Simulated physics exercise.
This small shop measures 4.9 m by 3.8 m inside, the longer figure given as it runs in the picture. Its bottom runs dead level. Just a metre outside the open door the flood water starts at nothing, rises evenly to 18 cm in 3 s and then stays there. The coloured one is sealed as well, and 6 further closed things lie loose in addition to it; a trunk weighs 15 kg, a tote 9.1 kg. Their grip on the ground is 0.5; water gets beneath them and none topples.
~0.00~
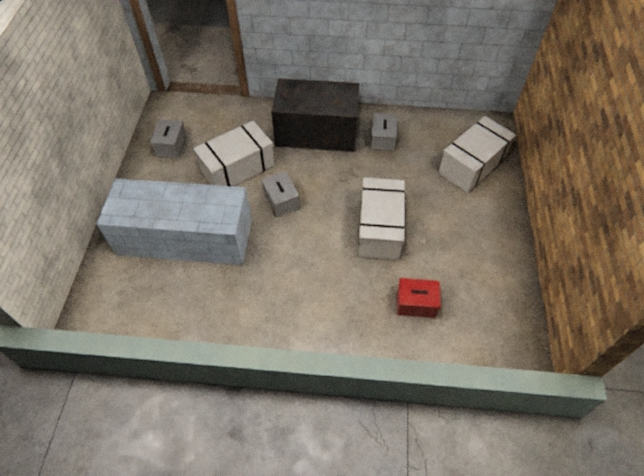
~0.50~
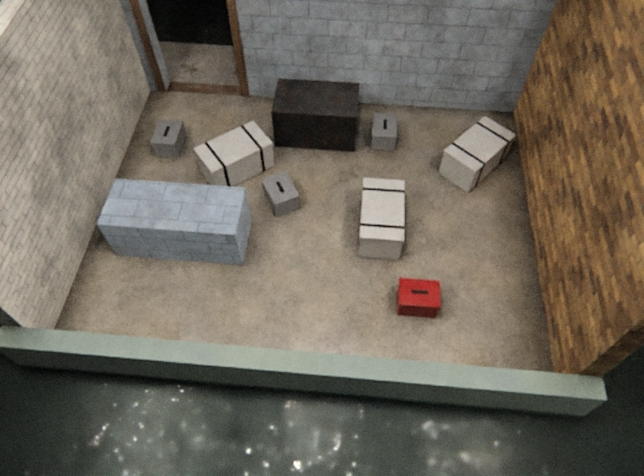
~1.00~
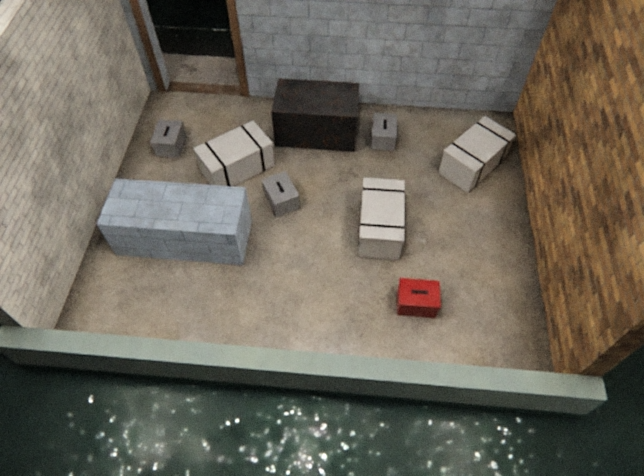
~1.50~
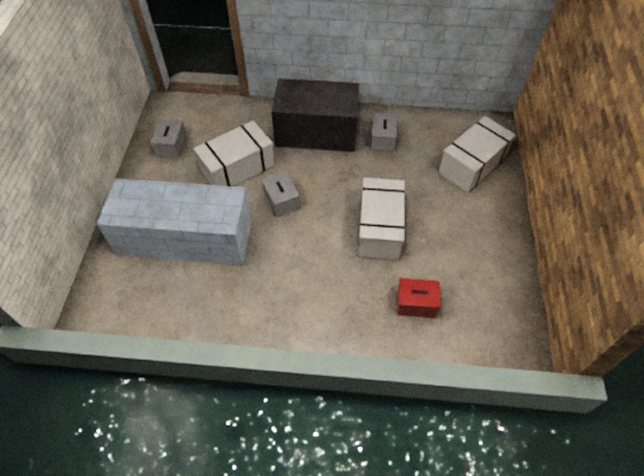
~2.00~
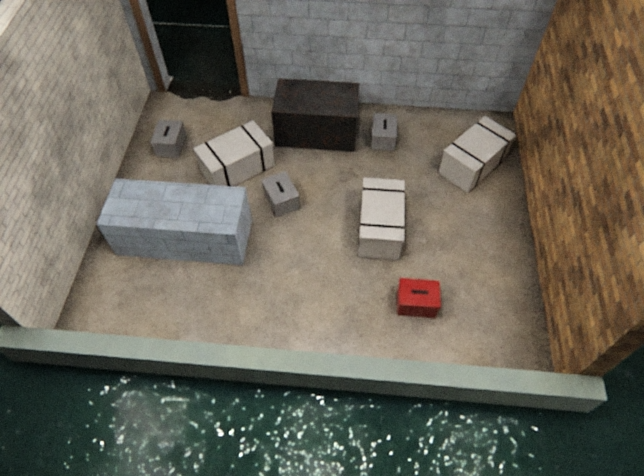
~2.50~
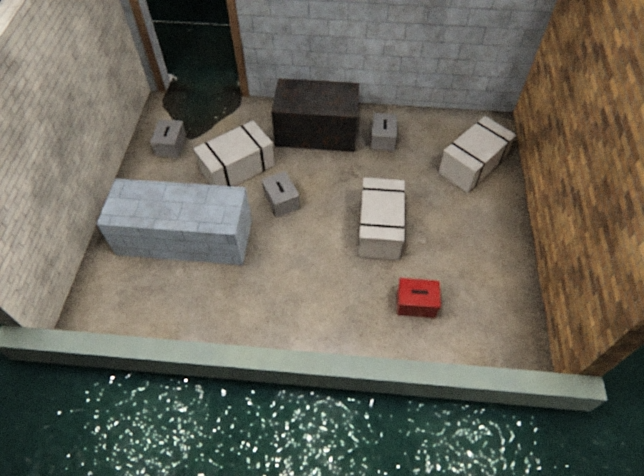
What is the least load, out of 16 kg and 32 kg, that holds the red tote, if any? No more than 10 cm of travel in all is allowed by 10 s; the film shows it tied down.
The least is 16 kg.
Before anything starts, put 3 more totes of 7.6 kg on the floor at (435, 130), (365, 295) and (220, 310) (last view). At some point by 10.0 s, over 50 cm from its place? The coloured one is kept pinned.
In turn: Within it, within it, within it.
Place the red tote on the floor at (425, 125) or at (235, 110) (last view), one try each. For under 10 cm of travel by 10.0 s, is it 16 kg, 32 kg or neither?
In that order: Both loads work; just the heavier works.
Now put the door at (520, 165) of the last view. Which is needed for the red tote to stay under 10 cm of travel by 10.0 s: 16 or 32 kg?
The small mass already works.
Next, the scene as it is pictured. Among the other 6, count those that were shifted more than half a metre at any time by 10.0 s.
It works out to 3.
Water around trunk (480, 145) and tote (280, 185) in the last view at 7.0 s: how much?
Depth approx. 1 cm / 5 cm.
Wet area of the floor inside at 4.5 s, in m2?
About 4.5 m2.
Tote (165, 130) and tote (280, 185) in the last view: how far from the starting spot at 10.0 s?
They sit 250 cm and 120 cm away, in the order given.
After 3.5 s the red tote would be 0 cm from its start with 16 kg and 0 cm from its start with 32 kg; 0 cm of water round it then.
After 4.5 s the red tote would be 0 cm from its start with 16 kg and 0 cm from its start with 32 kg; 0 cm of water round it then.
After 7.0 s the red tote would be 0 cm from its start with 16 kg and 0 cm from its start with 32 kg; 1 cm of water round it then.
After 10.0 s the red tote would be 0 cm from its start with 16 kg and 0 cm from its start with 32 kg; 3 cm of water round it then.
